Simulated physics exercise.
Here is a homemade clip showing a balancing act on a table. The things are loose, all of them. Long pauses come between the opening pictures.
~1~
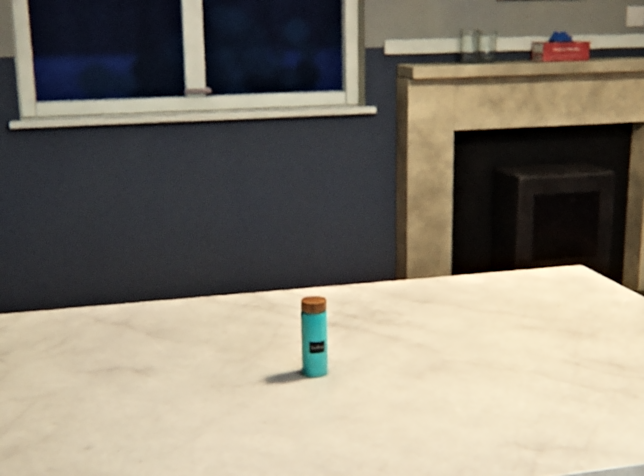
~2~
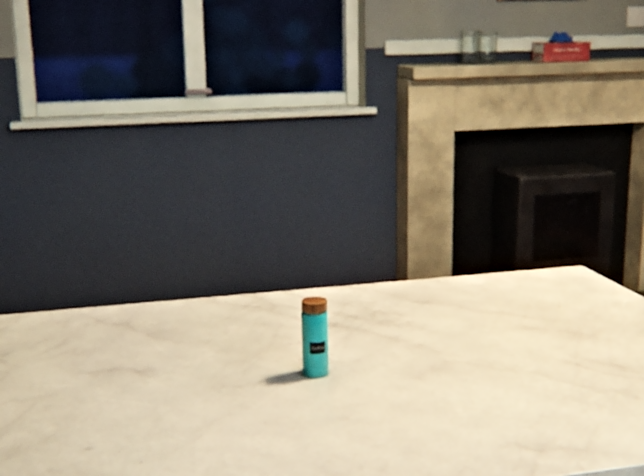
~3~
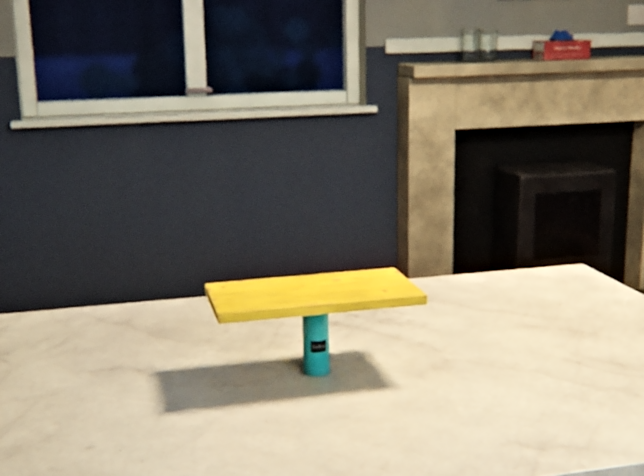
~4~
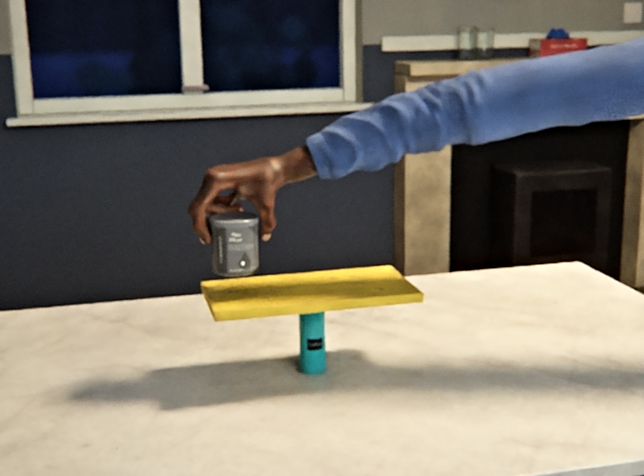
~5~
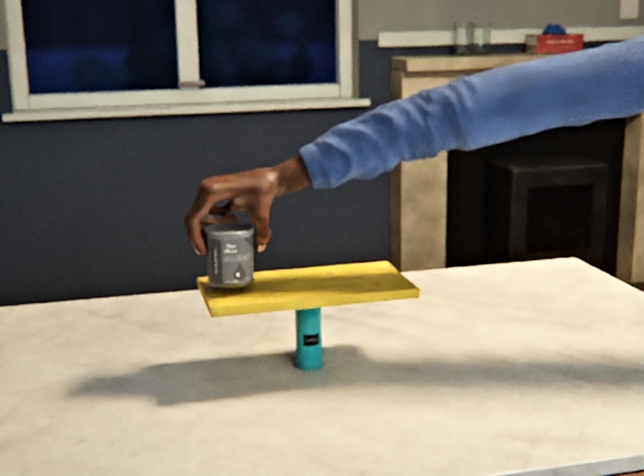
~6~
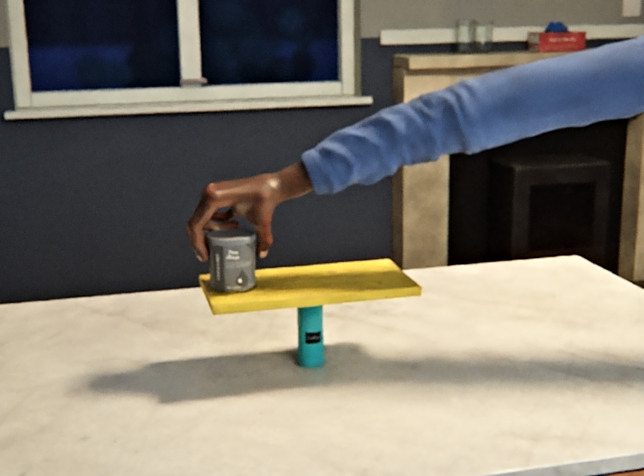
To begin with, a turquoise bottle with a brown cap stands alone on a pale marble table, and then a yellow board lies across its top. A blue-sleeved arm reaches in from the right and lowers a grey tin onto the board's left end, keeping its fingers on it.
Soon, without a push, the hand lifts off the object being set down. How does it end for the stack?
In the end the stack comes down.
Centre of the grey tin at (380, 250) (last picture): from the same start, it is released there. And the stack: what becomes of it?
Topples.
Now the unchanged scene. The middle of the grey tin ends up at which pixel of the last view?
It finishes at about (152, 355).
Then, 0.50 s past the last view, grey tin now fallen; yellow board rocked 45° from its first pose; turquoise shaker rocked 7° from its first pose.
Then, 0.70 s past the last view, yellow board and turquoise shaker now fallen.
Finally, fallen, grey tin, yellow board and turquoise shaker. Final places as the last picture's camera would see them, grey tin near (152, 355). The stack gives way.
